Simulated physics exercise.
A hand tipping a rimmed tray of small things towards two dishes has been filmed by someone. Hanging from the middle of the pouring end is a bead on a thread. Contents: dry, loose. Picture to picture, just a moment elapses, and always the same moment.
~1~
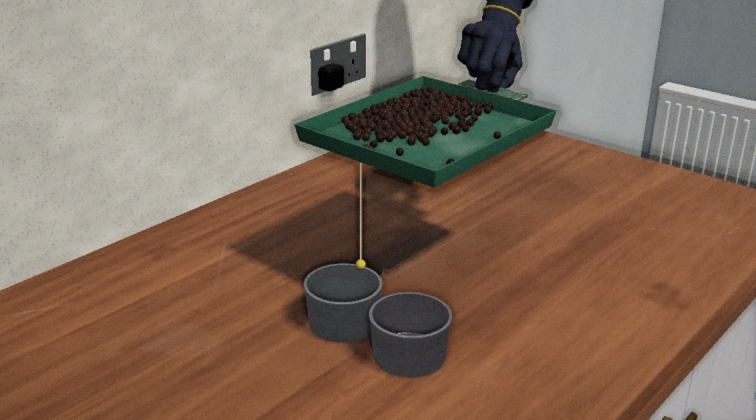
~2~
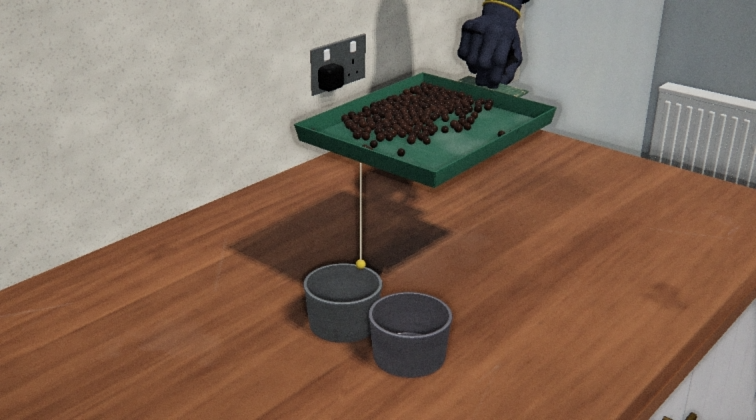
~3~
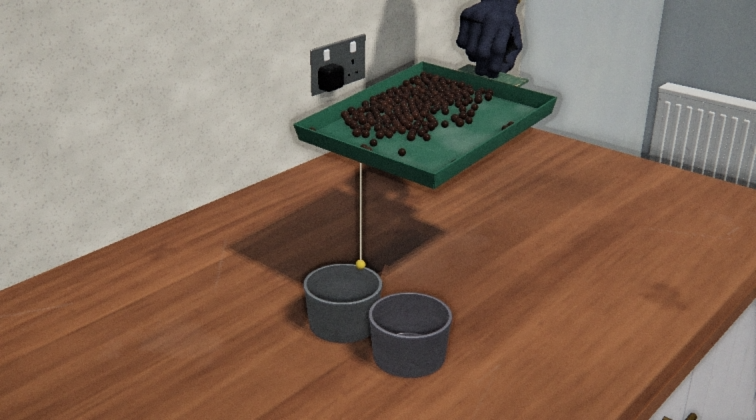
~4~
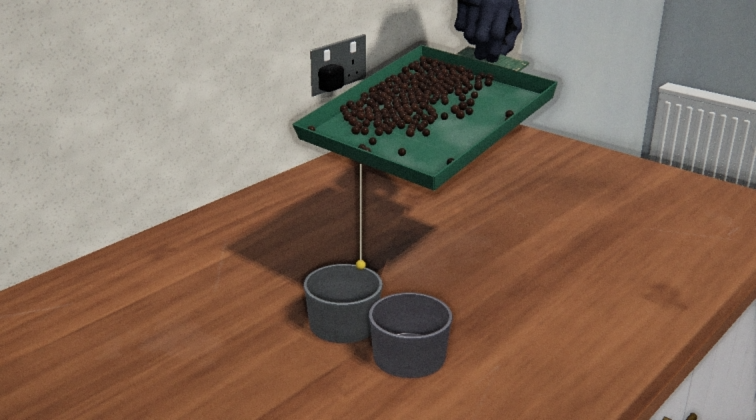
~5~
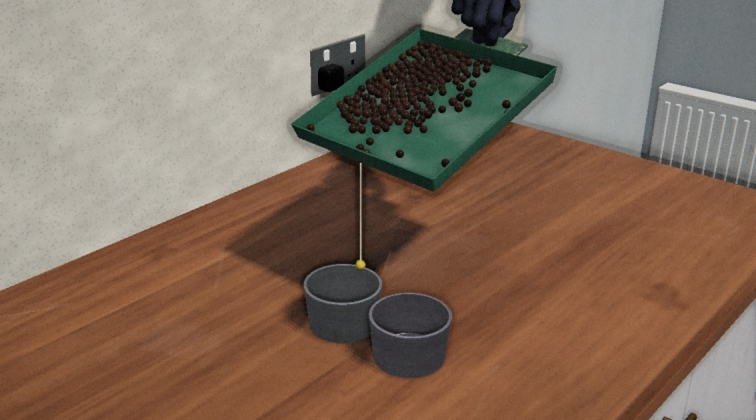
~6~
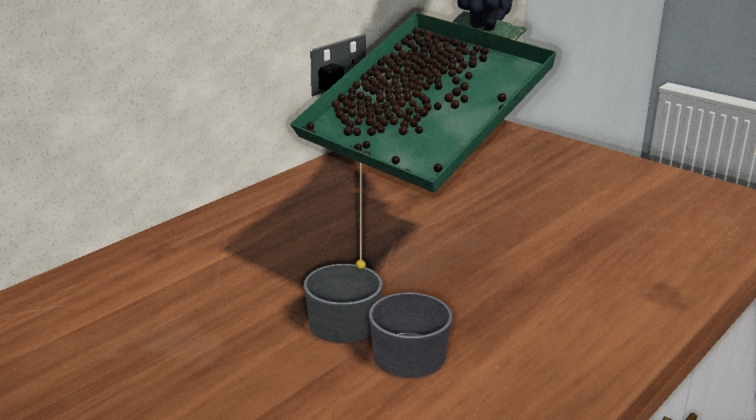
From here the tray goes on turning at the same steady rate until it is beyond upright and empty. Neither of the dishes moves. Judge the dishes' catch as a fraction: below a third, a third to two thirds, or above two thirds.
Between both dishes you'd find a middling amount, one to two thirds.
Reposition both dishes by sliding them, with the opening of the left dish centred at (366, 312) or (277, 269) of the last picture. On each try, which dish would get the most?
The first layout gives the one at left, the second layout gives the one at right.
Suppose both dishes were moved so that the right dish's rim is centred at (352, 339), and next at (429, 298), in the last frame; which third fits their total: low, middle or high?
First attempt: Under a third; second attempt: Below one third.
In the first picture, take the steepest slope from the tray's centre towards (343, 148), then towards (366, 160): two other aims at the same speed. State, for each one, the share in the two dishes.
About 0 and 30 percent.
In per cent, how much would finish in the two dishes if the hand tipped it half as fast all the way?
About 50 %.
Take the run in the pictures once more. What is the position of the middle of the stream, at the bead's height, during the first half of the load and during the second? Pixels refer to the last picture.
I'd say close to (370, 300) at first and close to (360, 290) later on.
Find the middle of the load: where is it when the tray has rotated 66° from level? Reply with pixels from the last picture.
Near (374, 158).
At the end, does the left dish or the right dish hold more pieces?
The rightmost one.
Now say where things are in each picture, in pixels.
Corners of the pouring end near (299, 124) and (435, 169), level; middle of the load near (420, 115), chocolate balls; left dish near (318, 315); right dish near (385, 348); bead on its thread near (361, 264), in the first picture.
Corners of the pouring end near (299, 124) and (435, 170), level; middle of the load near (420, 112), in the second picture.
Corners of the pouring end near (298, 124) and (434, 171), tipped barely, lowest at the right corner; middle of the load near (420, 106), in the third picture.
Corners of the pouring end near (297, 123) and (433, 174), tipped a little, lowest at the right corner; middle of the load near (419, 95), a little on the move, in the fourth picture.
Corners of the pouring end near (296, 123) and (432, 176), tipped clearly, lowest at the right corner; middle of the load near (417, 86), a little on the move, in the fifth picture.
Corners of the pouring end near (295, 123) and (432, 178), tipped clearly, lowest at the right corner; middle of the load near (412, 80), all but a few on the move; left dish near (318, 315); right dish near (385, 349), in the sixth picture.
Shortly afterwards, tray tipped steeply; the bulk on the tray; only a few in the right dish; only a few in the left dish; only a few outside both; near a quarter in the air.
Next, tray tipped past a quarter turn; a little on the tray; near a quarter in the right dish; a little in the left dish; near a third outside both; near a quarter in the air.
Some moments later, tray tipped past a quarter turn; near a third in the right dish; a little in the left dish; near half outside both; only a few in the air.
In the end, tray tipped past a quarter turn; near a third in the right dish; a little in the left dish; near half outside both.
